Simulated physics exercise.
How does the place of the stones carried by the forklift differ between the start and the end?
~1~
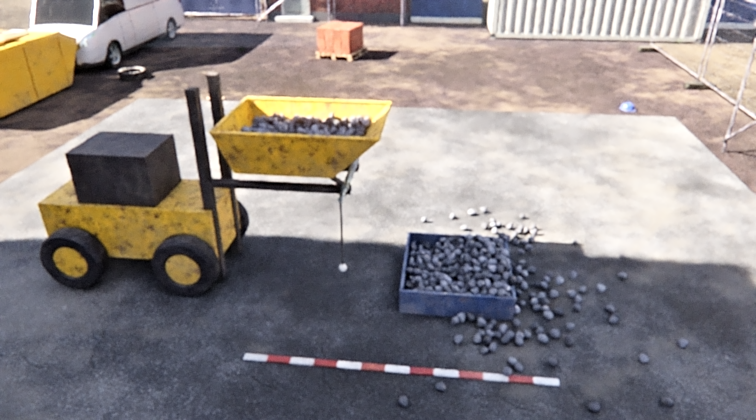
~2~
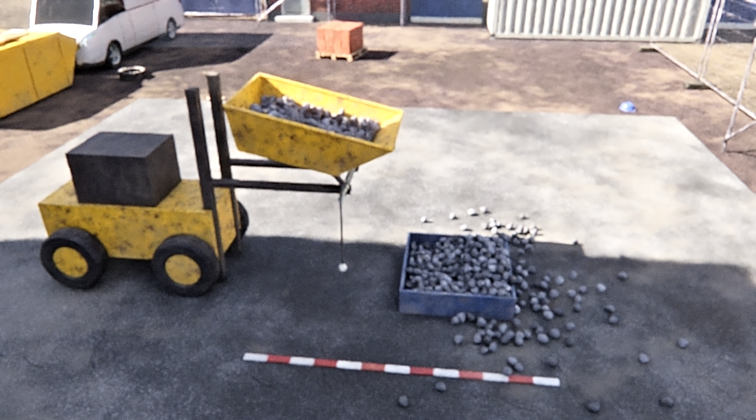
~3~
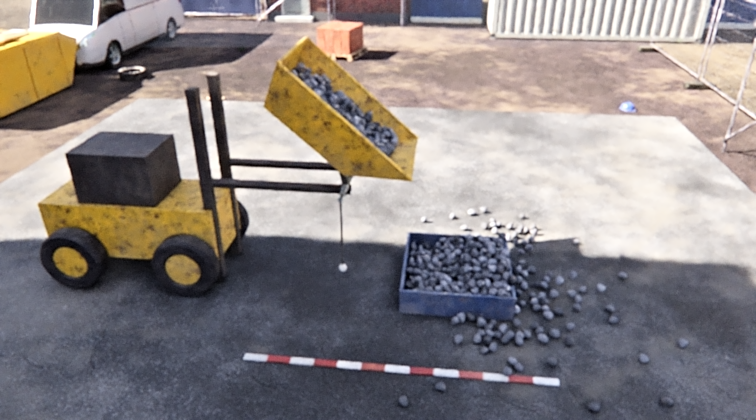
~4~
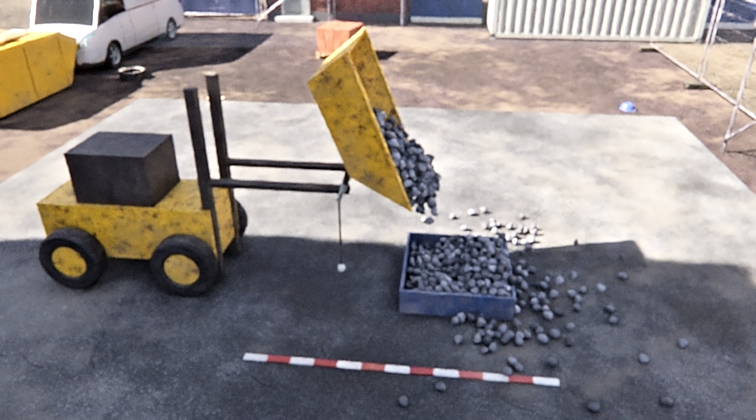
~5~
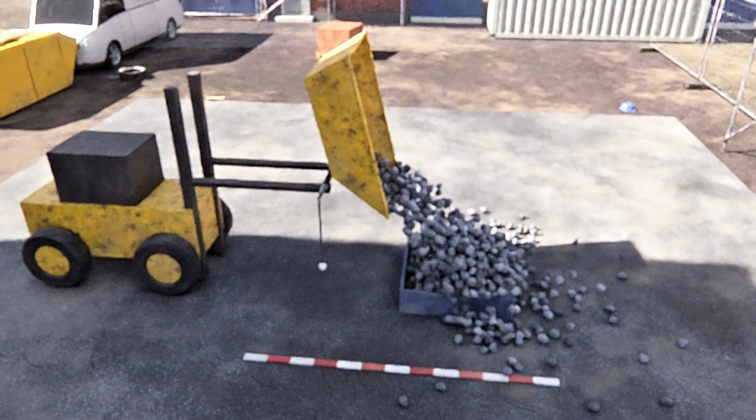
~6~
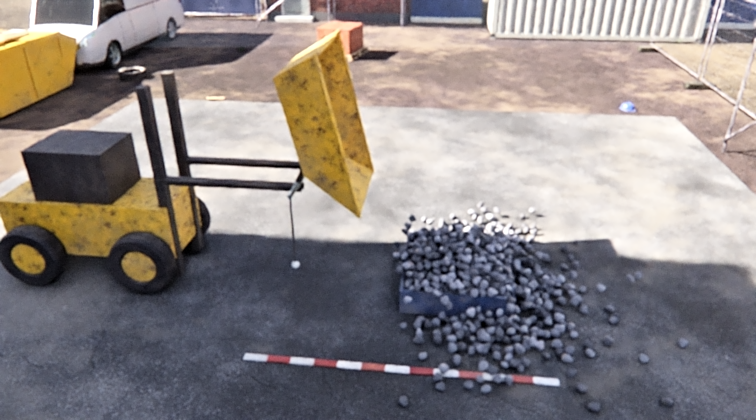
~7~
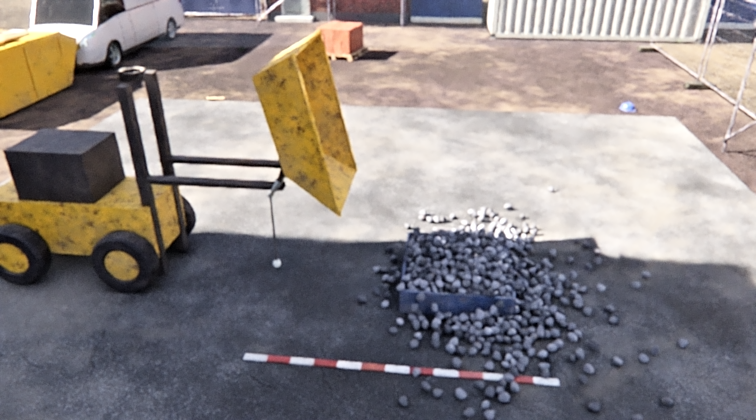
At the start they sit up in the raised yellow skip. By the end they lie lower and farther right, heaped in and around the blue bin.
A yellow skip tips gray stones over a blue bin as its forklift backs left.
